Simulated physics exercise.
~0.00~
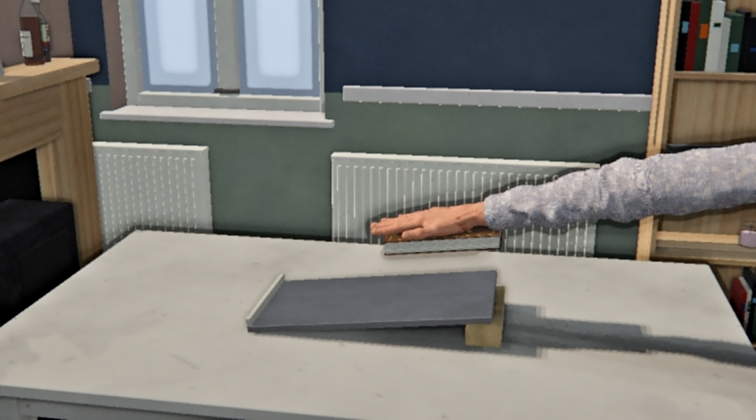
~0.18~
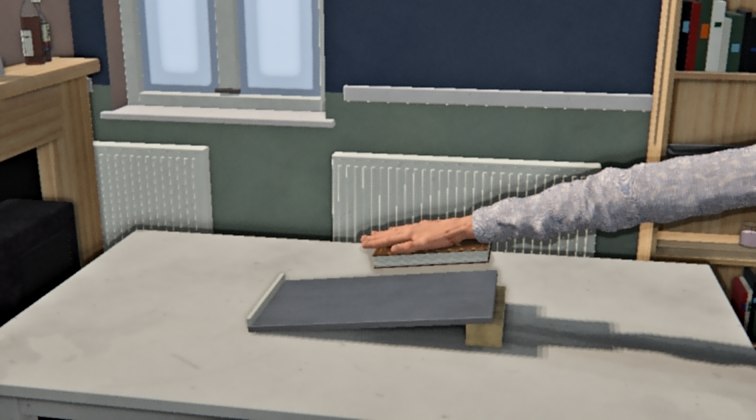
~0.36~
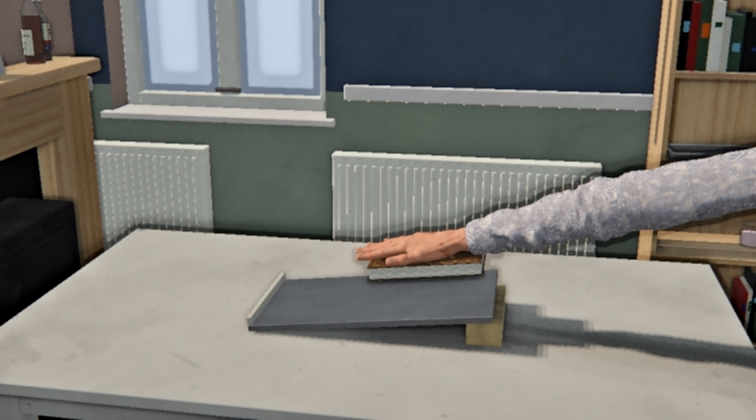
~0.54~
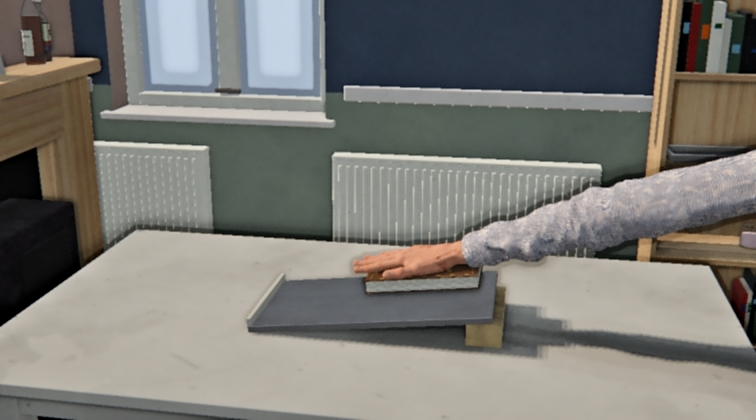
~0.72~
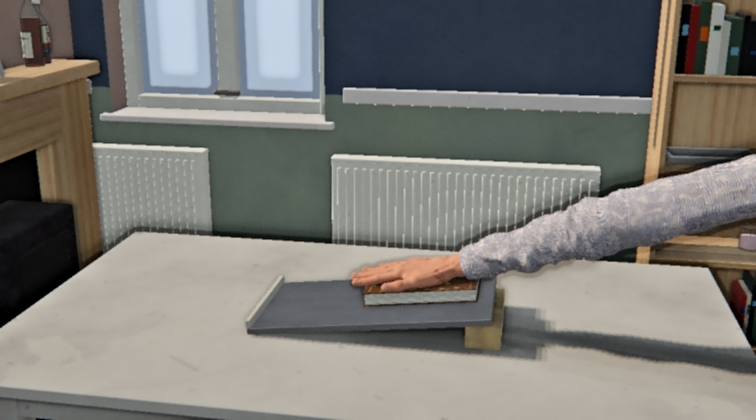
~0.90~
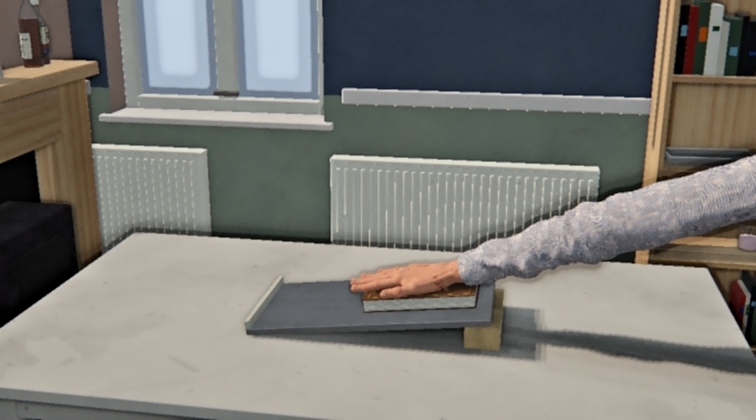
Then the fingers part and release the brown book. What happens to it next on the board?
It sits still.
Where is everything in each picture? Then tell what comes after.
The first frame shows on its way; brown book (444, 235).
The second frame shows on its way; brown book (434, 248).
The third frame shows on its way; brown book (428, 260).
The fourth frame shows on its way; brown book (425, 273).
The fifth frame shows on its way; brown book (424, 285).
The sixth frame shows set down, still held; brown book (422, 291).
By 1.20 s, all is still.
By 1.60 s, brown book resting near (422, 291).
When it is over (1.9 s), it is as before. End places, in pixels of the last picture, brown book near (422, 291). The brown book remains at rest.
